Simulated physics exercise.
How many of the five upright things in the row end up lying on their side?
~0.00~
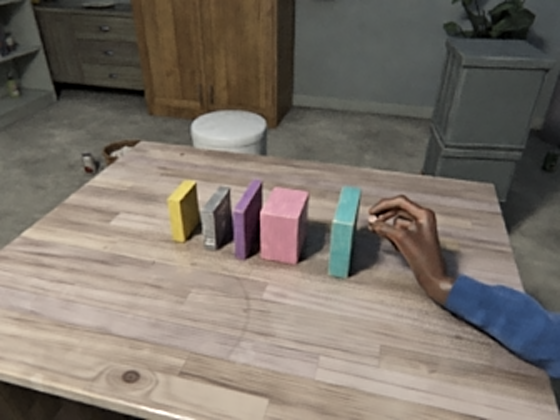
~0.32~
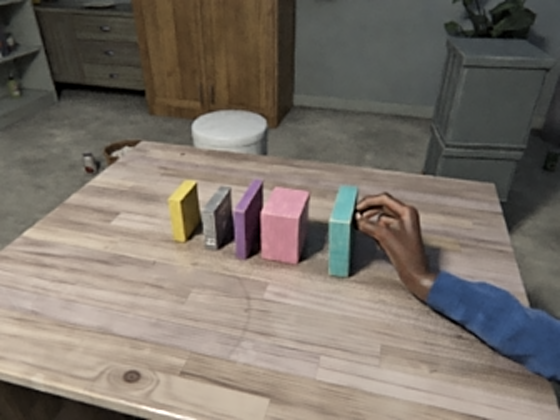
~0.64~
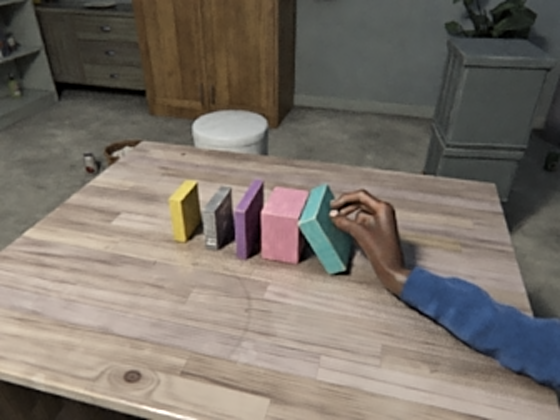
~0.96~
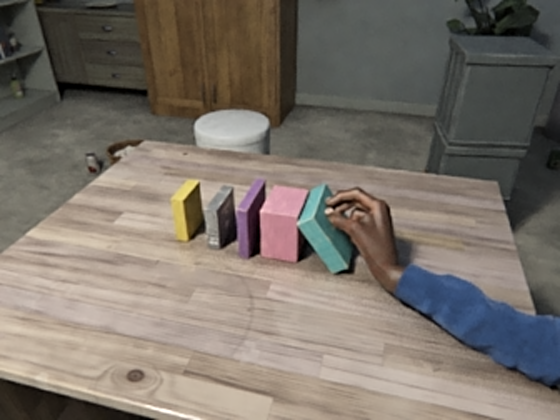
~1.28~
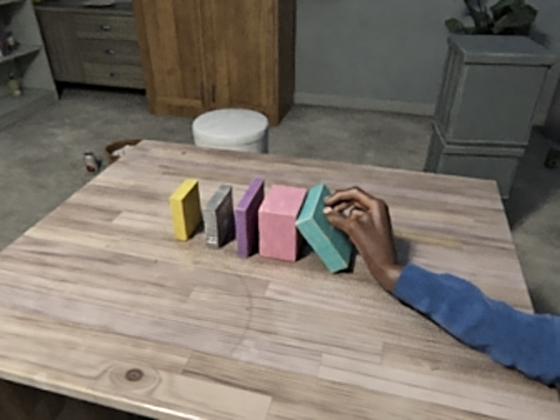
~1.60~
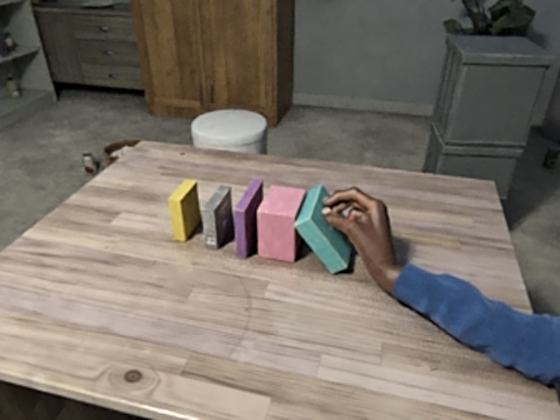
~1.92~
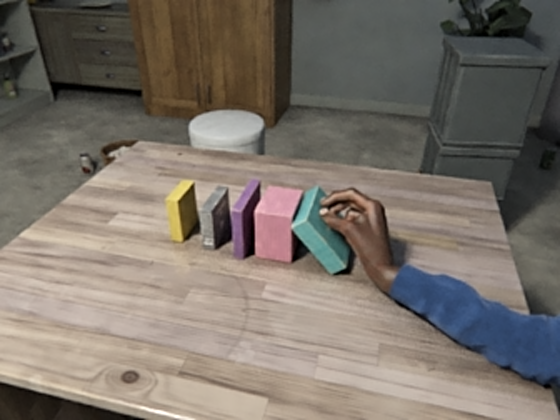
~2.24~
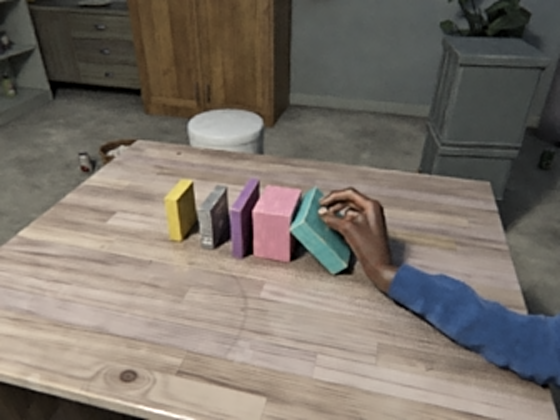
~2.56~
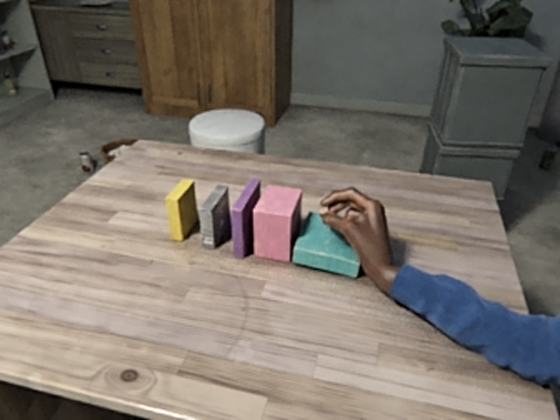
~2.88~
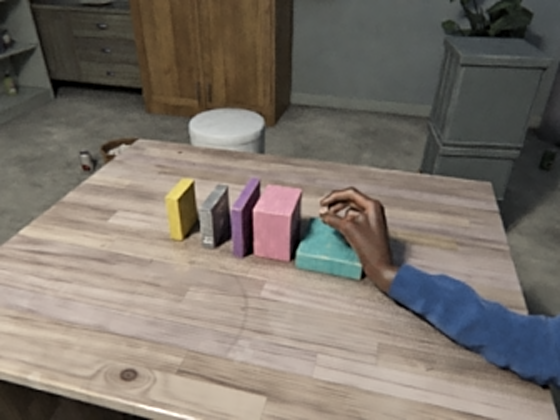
One of them ends up lying on its side, the turquoise block next to the hand.
